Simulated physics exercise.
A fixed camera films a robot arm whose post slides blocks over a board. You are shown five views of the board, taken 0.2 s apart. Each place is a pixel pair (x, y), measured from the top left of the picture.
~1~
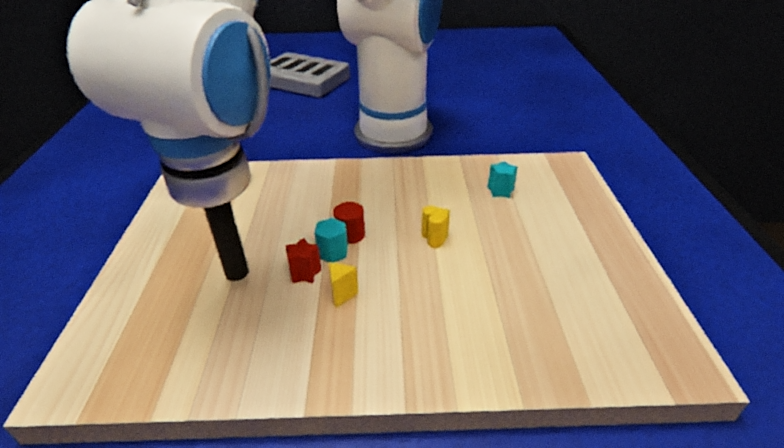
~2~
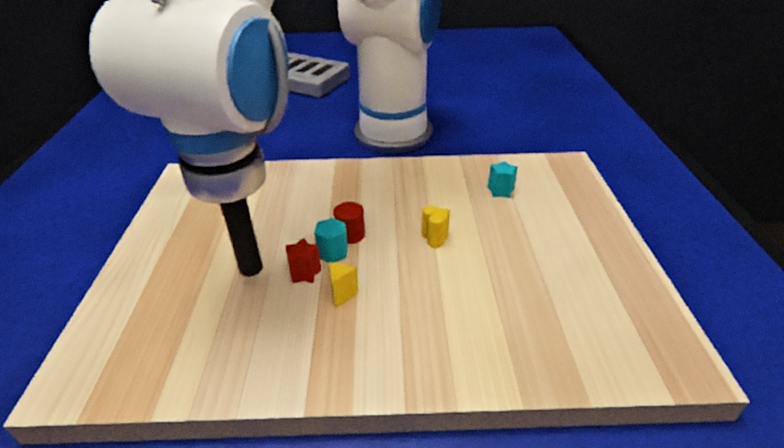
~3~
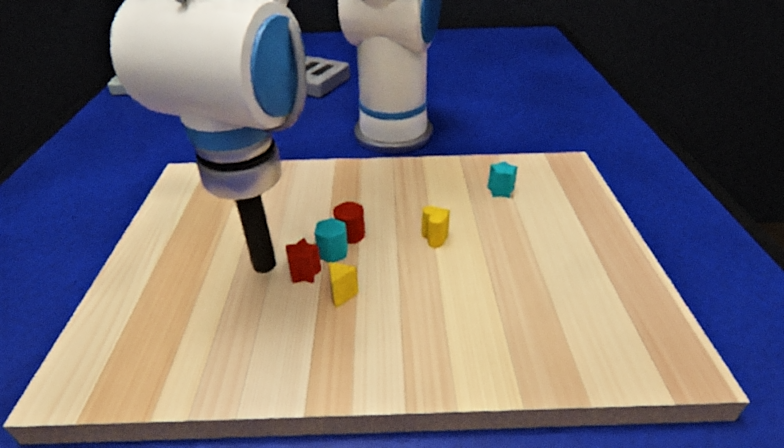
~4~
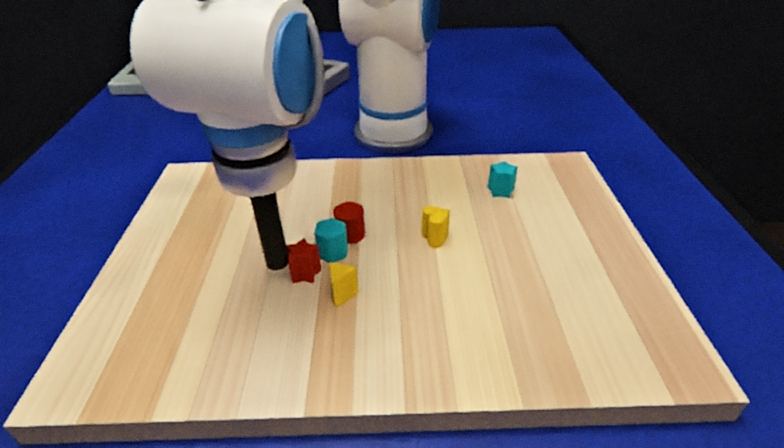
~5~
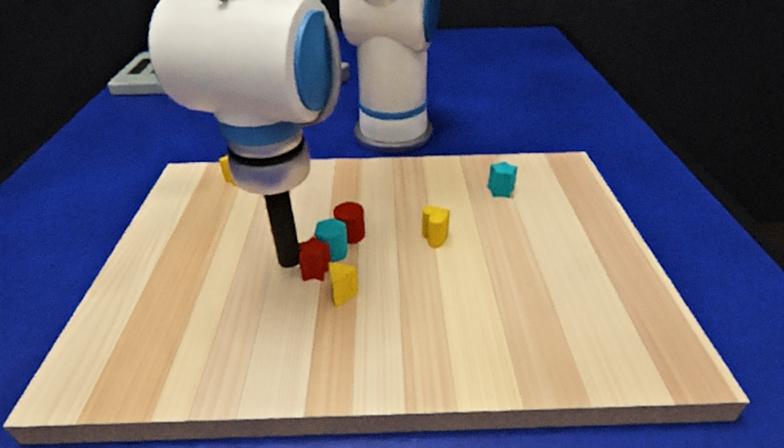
A white and blue robot arm holding a black post reaches over a pale striped wooden board on a blue surface, seen from a raised, still viewpoint. Left of centre sit a red star, turquoise hexagon, red disc and yellow triangle, with another yellow piece and a turquoise one farther right. The arm slides the post rightward and nudges the star slightly toward the hexagon.
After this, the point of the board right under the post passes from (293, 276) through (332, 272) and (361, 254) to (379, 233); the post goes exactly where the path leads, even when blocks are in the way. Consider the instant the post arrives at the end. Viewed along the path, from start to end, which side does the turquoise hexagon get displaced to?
Over to the left.
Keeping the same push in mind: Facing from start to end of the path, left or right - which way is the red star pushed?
Measured against the direction from start to end, the red star shifts toward the right-hand side.
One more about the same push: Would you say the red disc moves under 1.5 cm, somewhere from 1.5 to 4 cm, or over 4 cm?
Travel: Beyond 4 cm.
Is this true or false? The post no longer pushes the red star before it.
Answer: True.
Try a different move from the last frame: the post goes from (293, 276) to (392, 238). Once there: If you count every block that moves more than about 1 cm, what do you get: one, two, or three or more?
Three or more blocks move.
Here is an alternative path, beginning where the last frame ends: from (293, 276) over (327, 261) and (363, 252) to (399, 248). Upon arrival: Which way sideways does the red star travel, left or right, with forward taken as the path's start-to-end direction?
Rightward.
What follows on the original path. One third of the way, post (331, 256); red star (352, 242); turquoise hexagon (350, 222), turned 45° anticlockwise; red disc (353, 203).
Two thirds of the way, post (361, 239); red star (382, 231), turned 25° clockwise; turquoise hexagon (357, 213), turned 55° anticlockwise; red disc (355, 195).
At the end, post (379, 218); red star (386, 228), turned 60° clockwise; turquoise hexagon (372, 194), turned 65° anticlockwise; yellow triangle unmoved; red disc (356, 182).
